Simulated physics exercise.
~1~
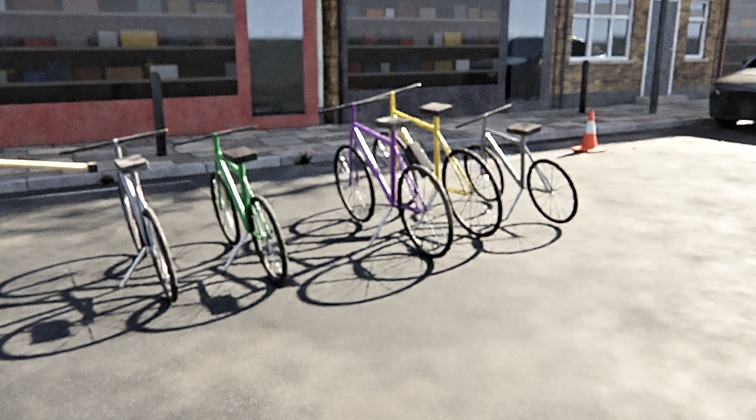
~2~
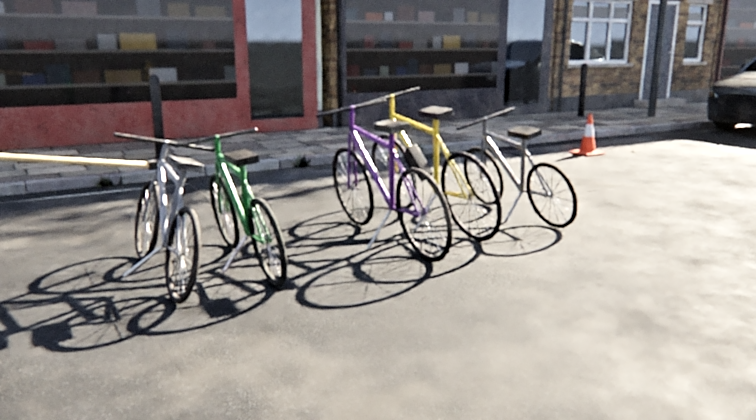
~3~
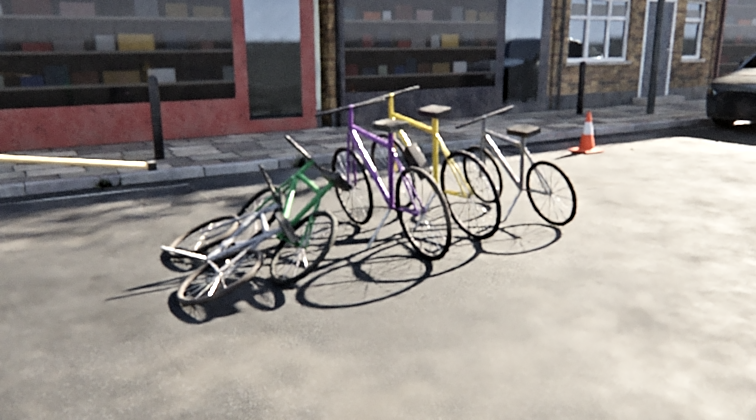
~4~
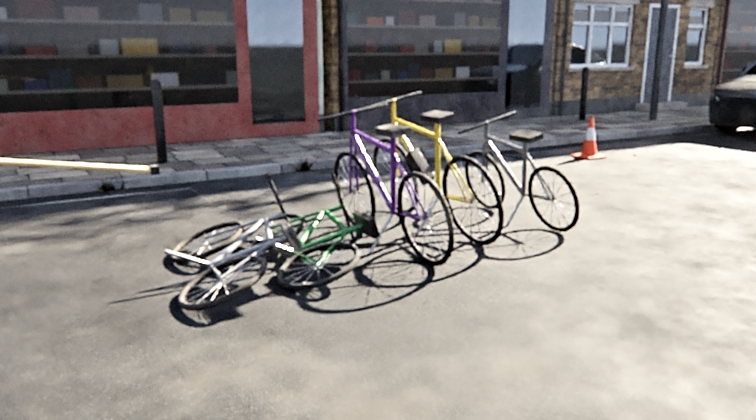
Row of five parked bicycles on a street, a pole tipping the first into the green one, both falling, three left standing.
